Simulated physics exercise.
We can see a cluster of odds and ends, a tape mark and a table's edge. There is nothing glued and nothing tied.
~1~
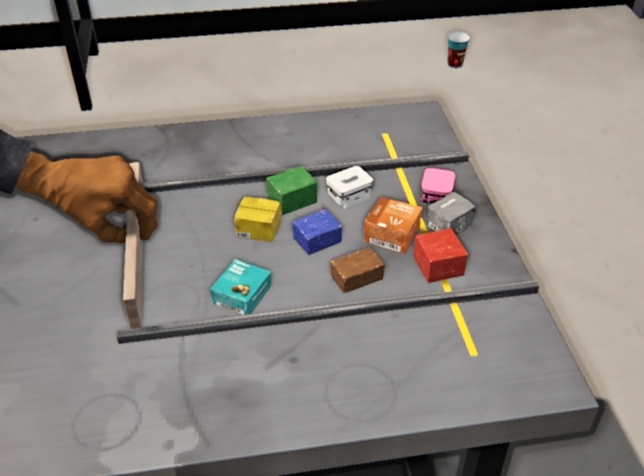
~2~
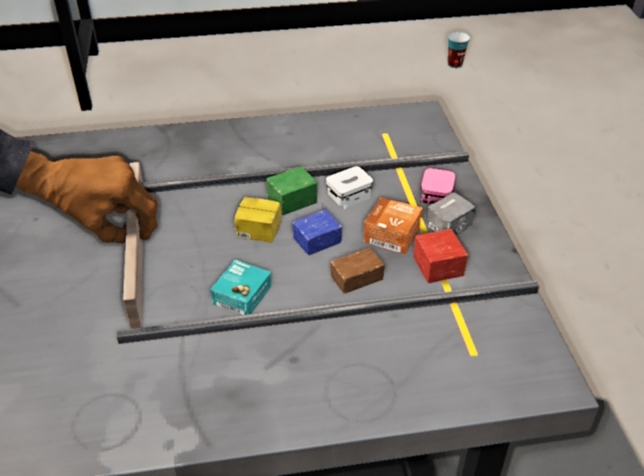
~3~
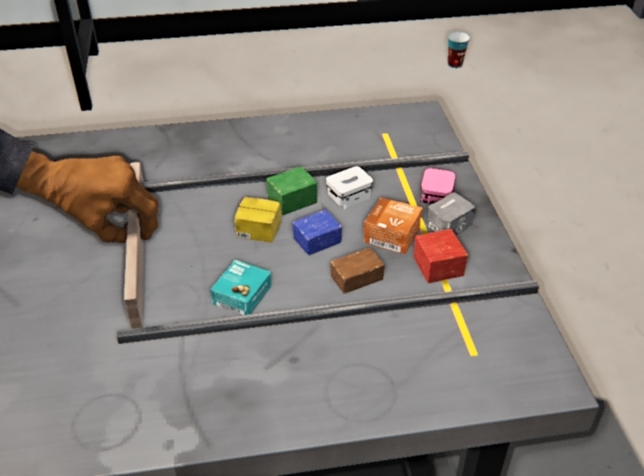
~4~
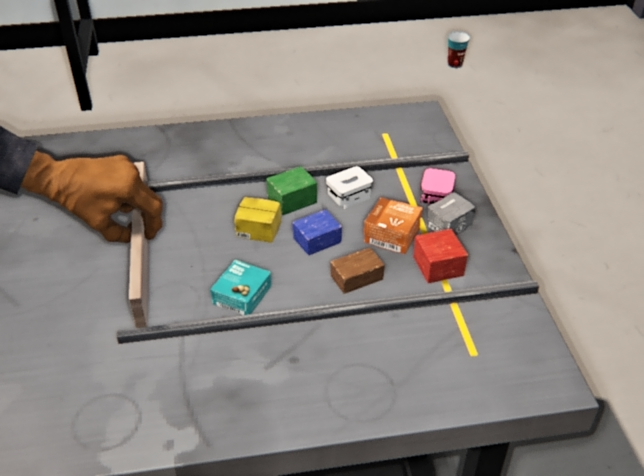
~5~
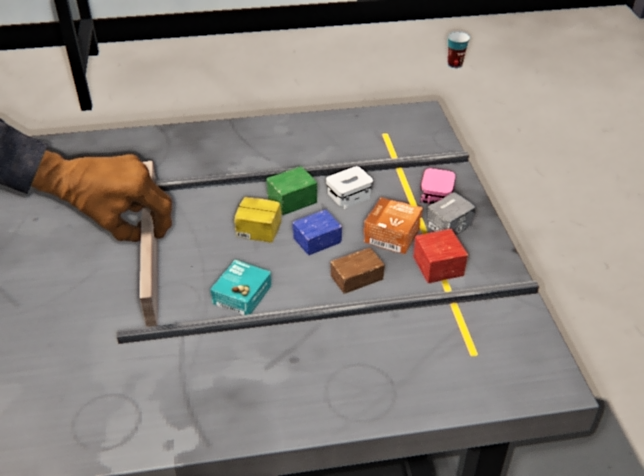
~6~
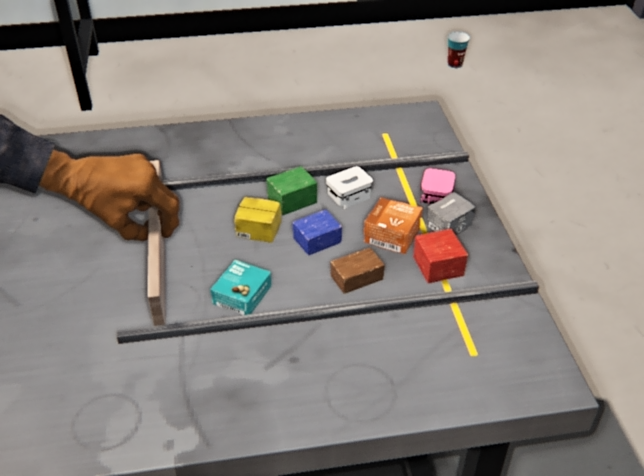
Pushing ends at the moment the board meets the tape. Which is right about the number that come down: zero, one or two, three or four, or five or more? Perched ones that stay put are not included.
Band: Three fallers or four.
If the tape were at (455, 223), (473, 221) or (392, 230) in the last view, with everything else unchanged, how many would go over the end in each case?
Respectively, 6, 6 and 0.
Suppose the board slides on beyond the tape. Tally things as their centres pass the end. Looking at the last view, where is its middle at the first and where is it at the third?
I'd put the first at about (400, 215) and the next at about (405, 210).
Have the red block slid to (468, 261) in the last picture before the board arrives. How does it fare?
From that start, the object then does not stay.
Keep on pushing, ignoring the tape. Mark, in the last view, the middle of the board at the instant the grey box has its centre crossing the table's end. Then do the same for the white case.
The grey box puts it at (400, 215), the white case at (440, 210).
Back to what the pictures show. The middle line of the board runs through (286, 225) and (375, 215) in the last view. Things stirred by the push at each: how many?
Counts: 5, 10.
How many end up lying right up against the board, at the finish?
At rest, 4 are in contact.
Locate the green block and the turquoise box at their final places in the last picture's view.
Final spots - green block (428, 180), turquoise box (458, 256).
Soon after, none off yet; pink case at rest near (437, 188); grey box at rest near (451, 216); red block at rest near (440, 256).
By the end, the number that fall off is three or four; fallen, red block, grey box and pink case.
